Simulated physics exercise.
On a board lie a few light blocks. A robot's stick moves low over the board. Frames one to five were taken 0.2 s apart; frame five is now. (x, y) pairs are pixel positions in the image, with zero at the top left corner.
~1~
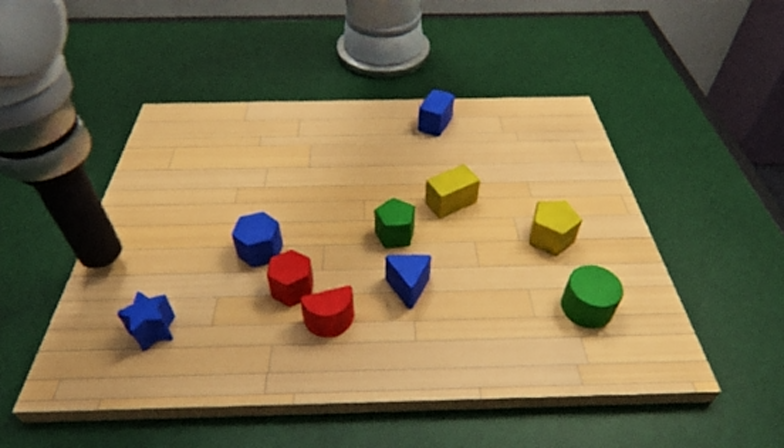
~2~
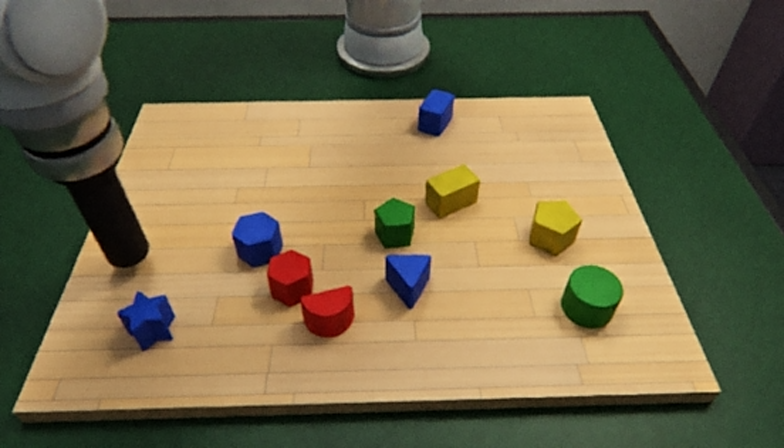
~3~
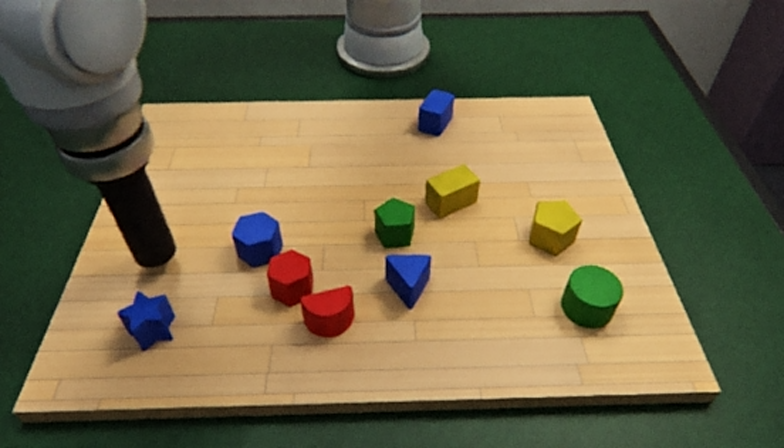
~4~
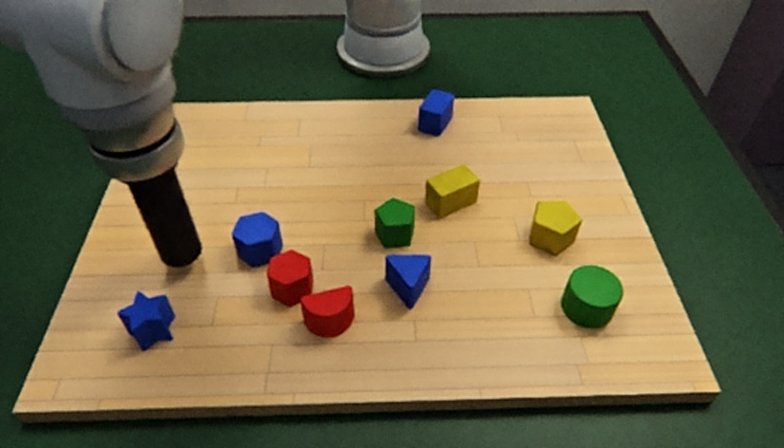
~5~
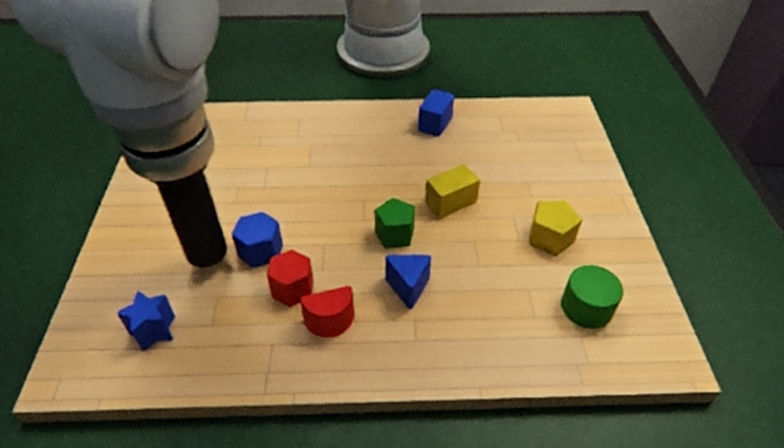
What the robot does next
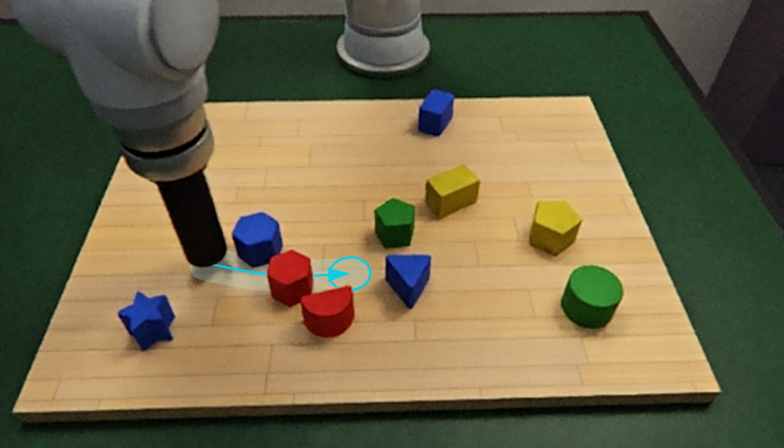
A pale wooden board on a dark green surface is seen from above at an angle, by a camera that stays still. Spread over it are a blue star at left, blue and red hexagonal blocks, a red half-round, a green pentagon and blue triangle near the middle, yellow blocks and a green cylinder rightward, and a blue block at the back. A grey robot arm slides its black stick steadily right from the left edge, nearing the blue hexagonal block, while every block stays still.
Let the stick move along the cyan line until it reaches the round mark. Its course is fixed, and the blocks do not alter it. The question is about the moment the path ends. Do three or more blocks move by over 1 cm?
I believe so.
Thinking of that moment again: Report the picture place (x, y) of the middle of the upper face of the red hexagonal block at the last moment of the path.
Around (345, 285).
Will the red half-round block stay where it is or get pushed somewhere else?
It will be nudged away from its spot.
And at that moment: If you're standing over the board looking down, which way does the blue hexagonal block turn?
Looking from above, the answer is counterclockwise.
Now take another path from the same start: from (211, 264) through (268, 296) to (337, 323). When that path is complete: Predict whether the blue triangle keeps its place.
If the stick follows that path, the blue triangle stays in its place.
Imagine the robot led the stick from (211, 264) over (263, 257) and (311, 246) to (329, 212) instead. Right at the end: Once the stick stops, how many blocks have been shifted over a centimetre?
Moved: 1.
The drawn path runs from (211, 264) via (278, 275), ending at (350, 273).
On the path given first. One third of the way, stick at (252, 260); blue hexagonal block at (273, 221), turned 20° anticlockwise.
Two thirds of the way, stick at (301, 264); blue hexagonal block at (277, 220), turned 30° anticlockwise; red hexagonal block at (325, 278), turned 45° clockwise; red half-round block at (333, 308).
At the end, stick at (349, 261); blue hexagonal block at (277, 220), turned 30° anticlockwise; red hexagonal block at (345, 285), turned 85° clockwise; red half-round block at (336, 315); blue triangle not moved.
